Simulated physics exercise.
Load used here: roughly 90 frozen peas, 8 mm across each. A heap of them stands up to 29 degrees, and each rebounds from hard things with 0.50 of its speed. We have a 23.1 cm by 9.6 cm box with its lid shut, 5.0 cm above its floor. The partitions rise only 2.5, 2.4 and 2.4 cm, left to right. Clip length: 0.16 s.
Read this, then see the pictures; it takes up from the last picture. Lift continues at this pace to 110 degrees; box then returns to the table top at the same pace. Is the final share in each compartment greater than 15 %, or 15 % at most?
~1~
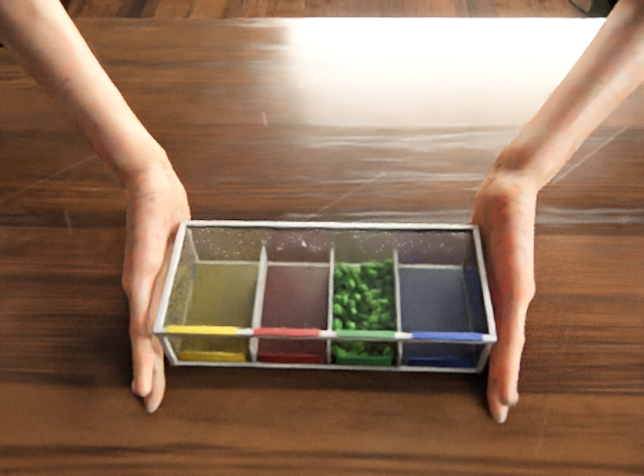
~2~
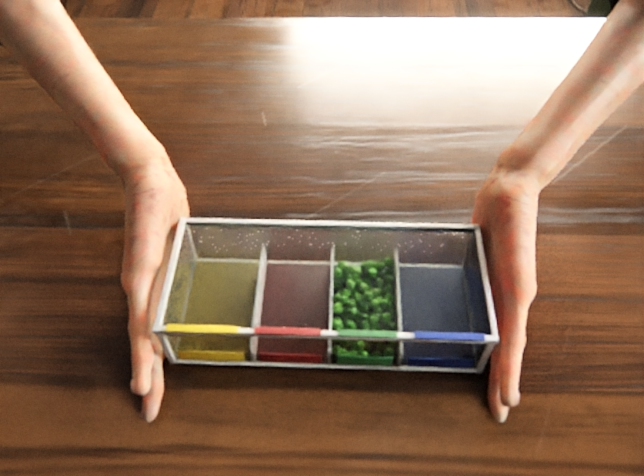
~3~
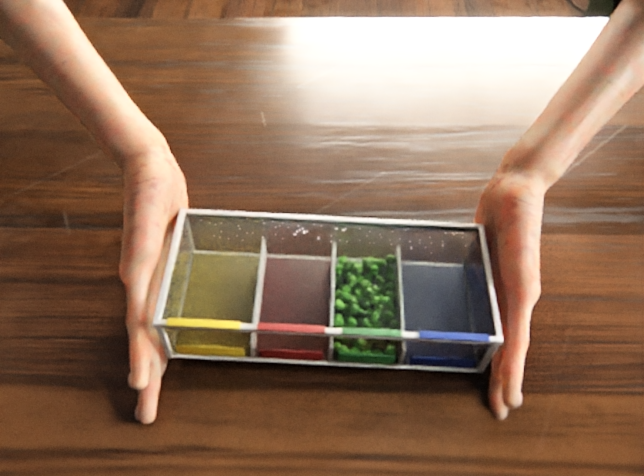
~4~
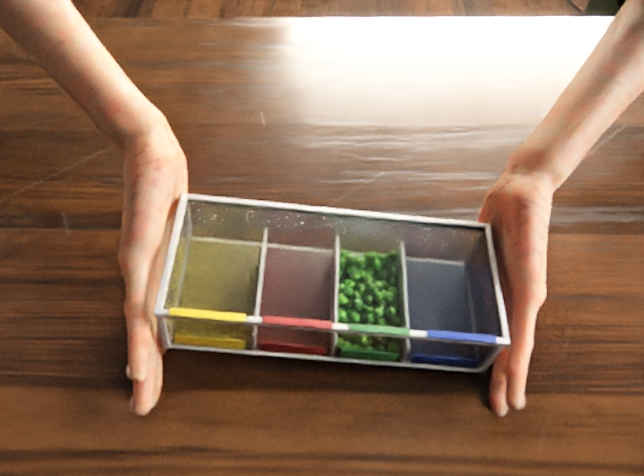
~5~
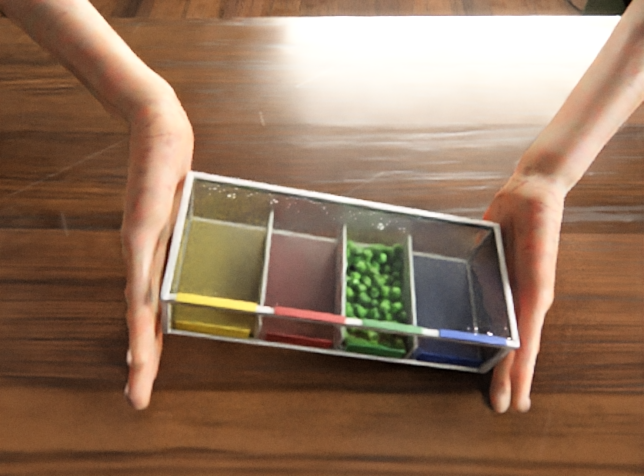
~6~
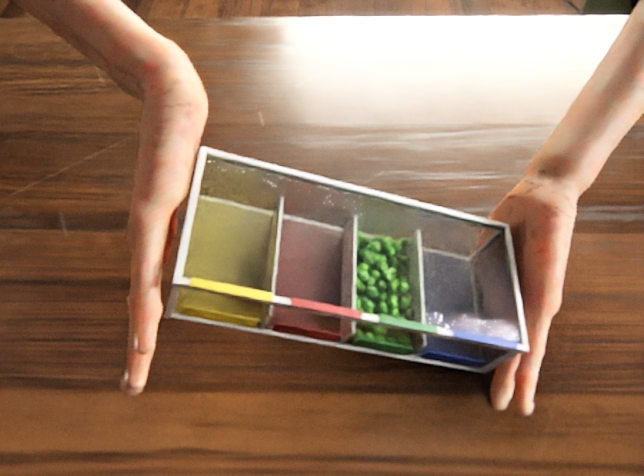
One by one: Red compartment: Does not qualify; blue compartment: Qualifies; green compartment: Does not qualify; yellow compartment: Does not qualify.
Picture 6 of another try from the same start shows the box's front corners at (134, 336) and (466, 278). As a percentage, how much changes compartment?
Near 100 %.
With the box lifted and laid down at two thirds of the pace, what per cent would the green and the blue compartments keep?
You'd end up with green at 0 percent and blue at 100 percent.
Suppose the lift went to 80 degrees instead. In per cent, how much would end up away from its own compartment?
45 %.
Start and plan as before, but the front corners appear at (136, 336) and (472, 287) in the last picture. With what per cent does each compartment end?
Per cent at the end: Red 0; blue 0; green 0; yellow 100.
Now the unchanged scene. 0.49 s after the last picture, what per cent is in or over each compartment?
Red 0 %, blue 60 %, green 40 %, yellow 0 %.
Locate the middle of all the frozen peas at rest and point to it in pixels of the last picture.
Approximately (451, 332) in the last view.
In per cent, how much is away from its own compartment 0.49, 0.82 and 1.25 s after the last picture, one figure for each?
Taking the three times in turn, it reads 60, 100 and 100.
Then, 0.49 s after the last picture, tilt 110 degrees; blue 60 %, green 40 %.
Then, 0.82 s after the last picture, tilt 47 degrees; blue 100 %.
Then, 1.25 s after the last picture, tilt 0 degrees; blue 100 %.
In the end, red 0 %, blue 100 %, green 0 %, yellow 0 %.
